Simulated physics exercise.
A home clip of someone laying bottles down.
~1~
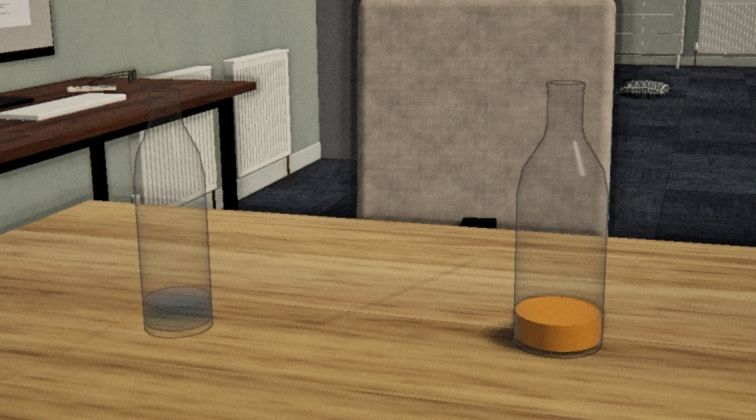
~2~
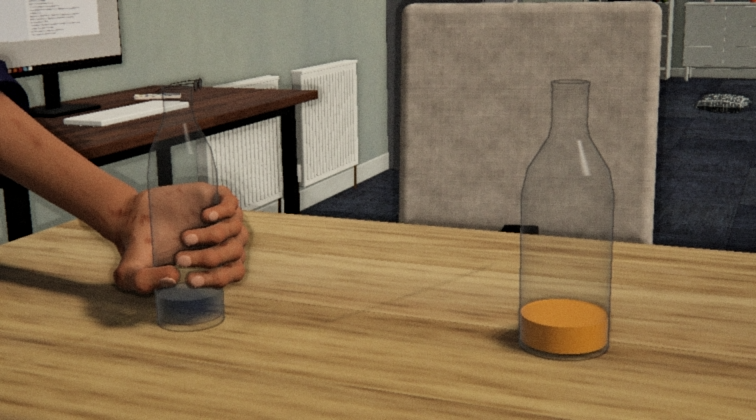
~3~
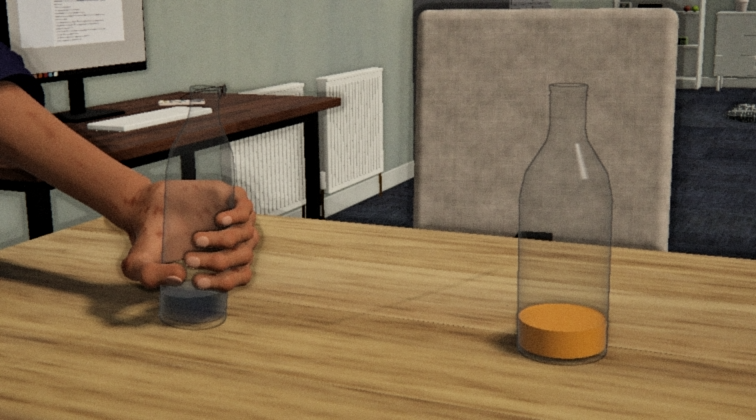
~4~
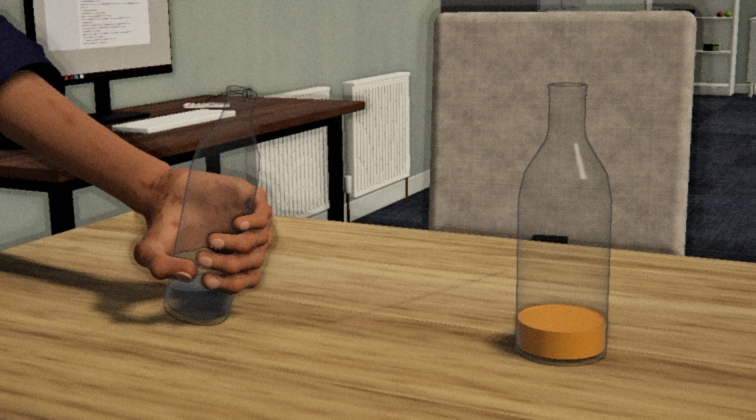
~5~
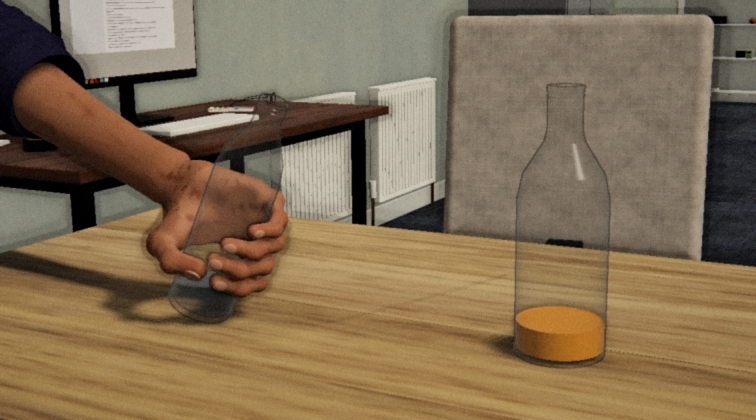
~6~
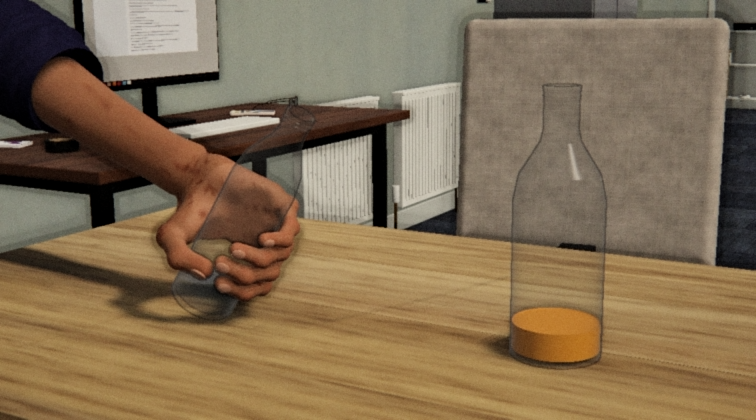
A hand grips the left glass bottle and tilts it rightward beside an upright bottle.
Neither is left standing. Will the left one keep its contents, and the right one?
The left bottle holds it all; the right bottle holds it all.
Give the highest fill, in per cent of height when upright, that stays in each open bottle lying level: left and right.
About 24 and 22 per cent.
Next, the left bottle is nearly down; left bottle, dry at the neck.
After that, the left bottle lies flat; left bottle, dry at the neck.
Finally, both lie flat; left bottle, dry at the neck; right bottle, dry at the neck.
